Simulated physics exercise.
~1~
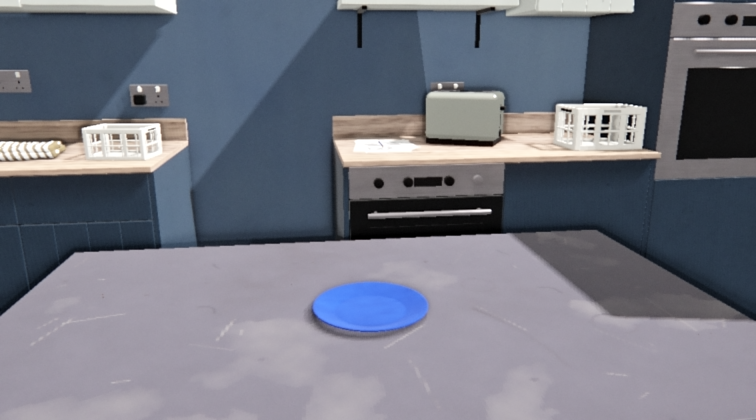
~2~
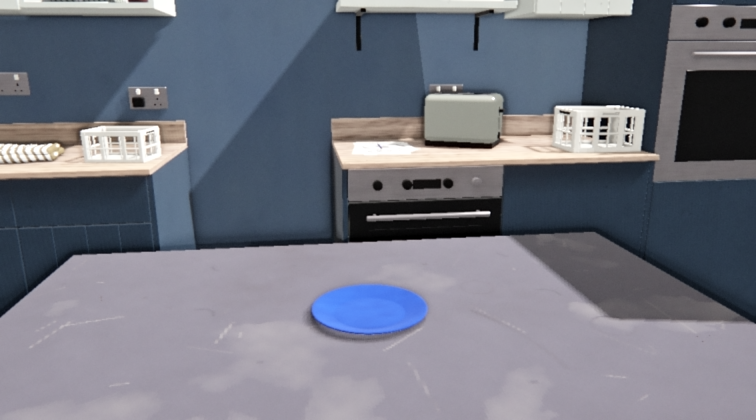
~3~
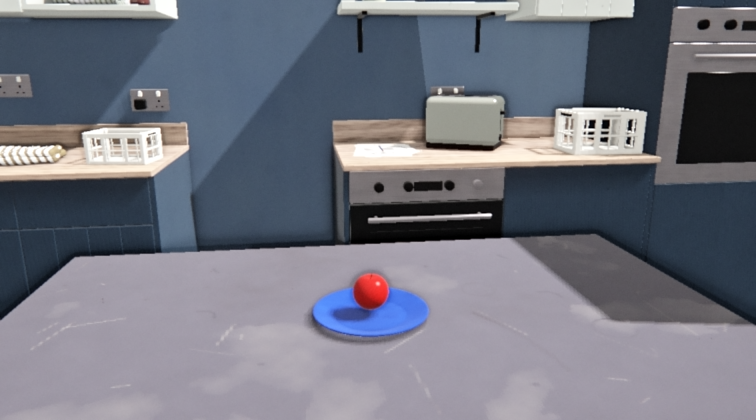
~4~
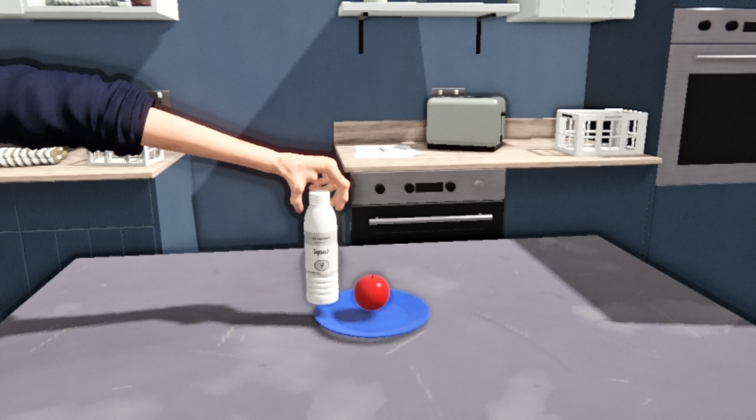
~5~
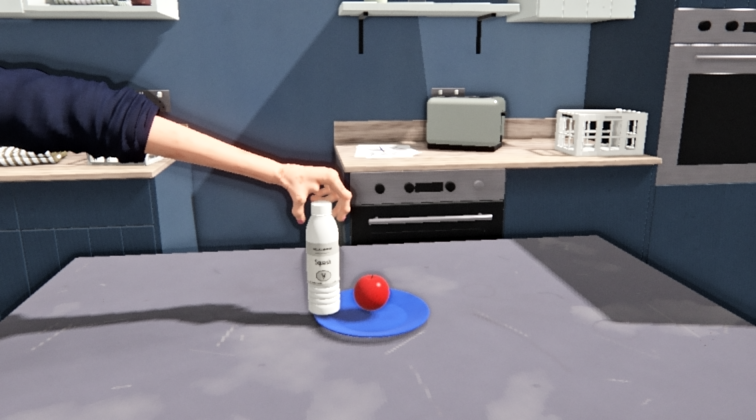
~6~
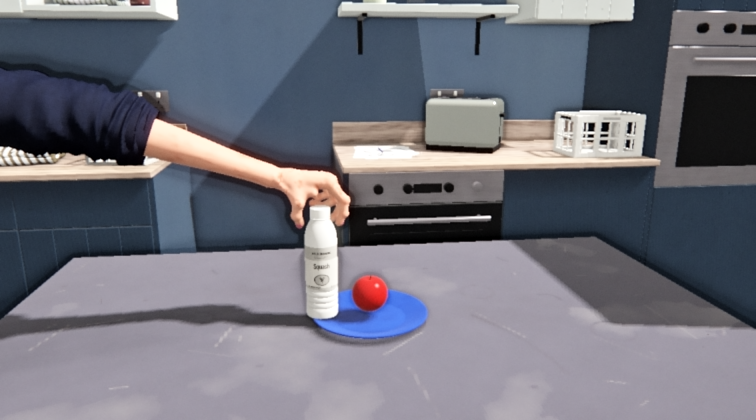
A hand at the end of a dark-sleeved arm, first seen reaching in from the left, lowers a white bottle a short way to the left edge of a blue plate, keeping its grip on top. Before that, the plate sits alone on a grey table, then a red ball appears on it. The nearly still camera faces a blue-walled kitchen with a grey toaster, white crates and ovens behind.
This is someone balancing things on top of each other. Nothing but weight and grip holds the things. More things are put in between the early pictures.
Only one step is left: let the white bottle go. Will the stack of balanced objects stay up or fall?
The stack stays up.
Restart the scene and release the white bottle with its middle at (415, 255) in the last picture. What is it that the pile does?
Result: Pile standing.
Then, 0.20 s after the last picture, nothing has stirred.
Then, 0.70 s after the last picture, white bottle resting near (321, 262).
At rest, all 3 in place. Seen from the same camera at the end, white bottle near (321, 262). The pile holds.
